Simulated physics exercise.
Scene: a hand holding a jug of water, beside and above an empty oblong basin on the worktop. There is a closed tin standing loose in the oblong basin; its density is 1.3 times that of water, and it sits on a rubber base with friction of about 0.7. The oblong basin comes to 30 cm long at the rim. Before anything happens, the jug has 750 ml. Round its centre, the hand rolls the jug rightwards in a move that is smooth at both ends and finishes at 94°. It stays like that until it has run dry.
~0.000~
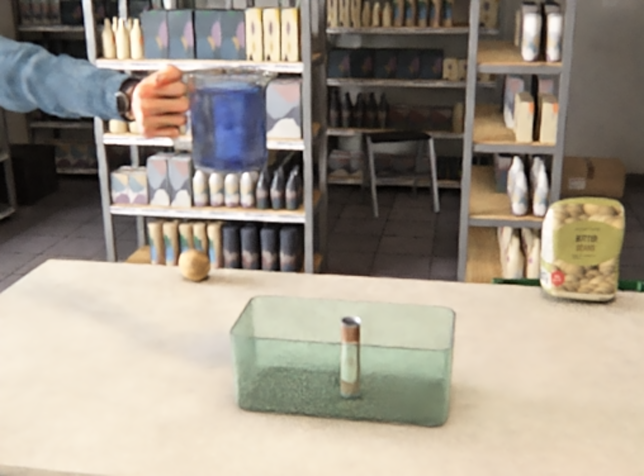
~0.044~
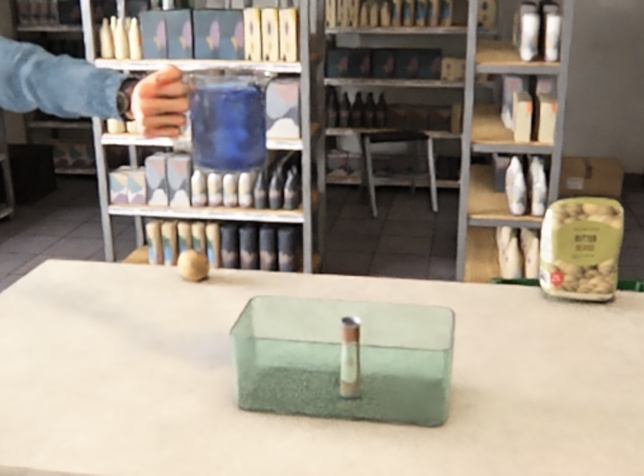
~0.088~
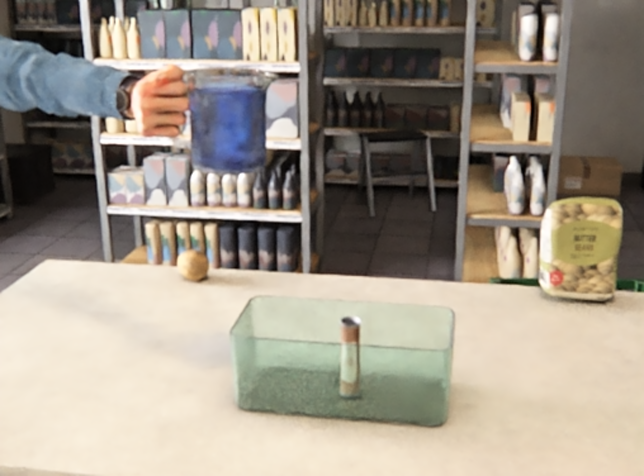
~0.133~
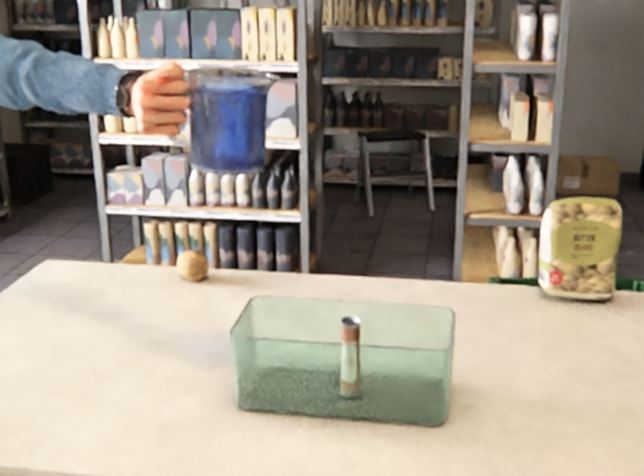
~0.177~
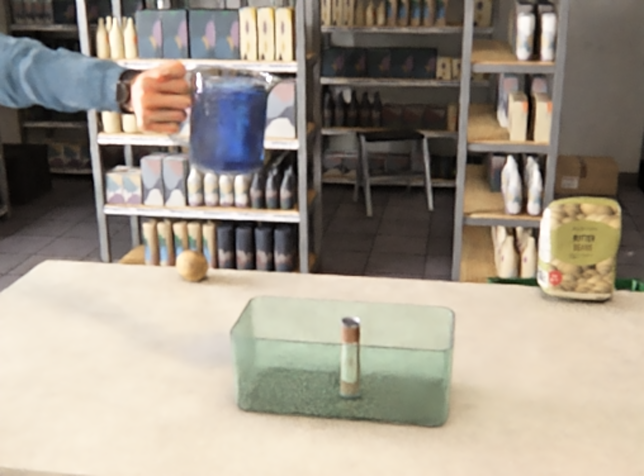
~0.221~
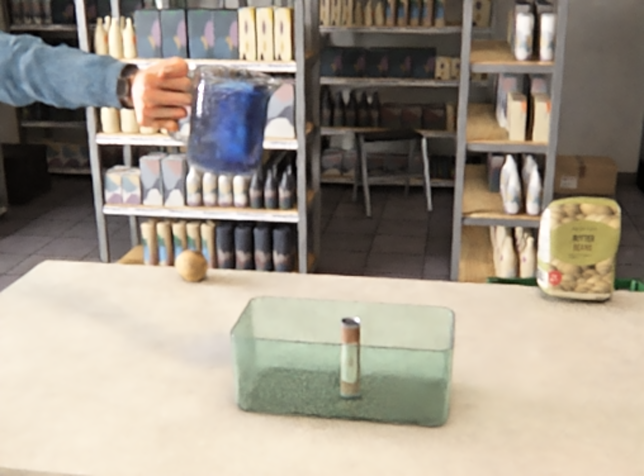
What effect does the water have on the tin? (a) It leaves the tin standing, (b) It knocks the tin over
(a) It leaves the tin standing.
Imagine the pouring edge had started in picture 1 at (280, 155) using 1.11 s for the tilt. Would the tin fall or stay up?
Then the tin comes down.
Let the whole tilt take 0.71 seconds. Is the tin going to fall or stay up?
The tin stays on its base.
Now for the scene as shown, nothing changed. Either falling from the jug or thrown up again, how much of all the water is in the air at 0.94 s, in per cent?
Close to 32 per cent.
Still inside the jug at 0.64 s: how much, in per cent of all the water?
I'd estimate some 88 % remains.
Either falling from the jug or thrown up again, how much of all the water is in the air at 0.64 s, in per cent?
Close to 12 in a hundred.
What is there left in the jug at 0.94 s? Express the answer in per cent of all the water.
Share remaining: Approx. 48 %.
Then, 0.64 s in, the tilt is 58° and 89 per cent is still to pour; the tin stands where it began.
Then, 0.94 s in, the tilt is 89° and 47 per cent is still to pour; the tin stands where it began.
Then, 1.26 s in, the tilt is 94° and 13 per cent is still to pour; the tin stands where it began.
Then, 1.61 s in, the tilt is 94° and 3 per cent is still to pour; the tin stands where it began.
Finally, the tin stands where it began.
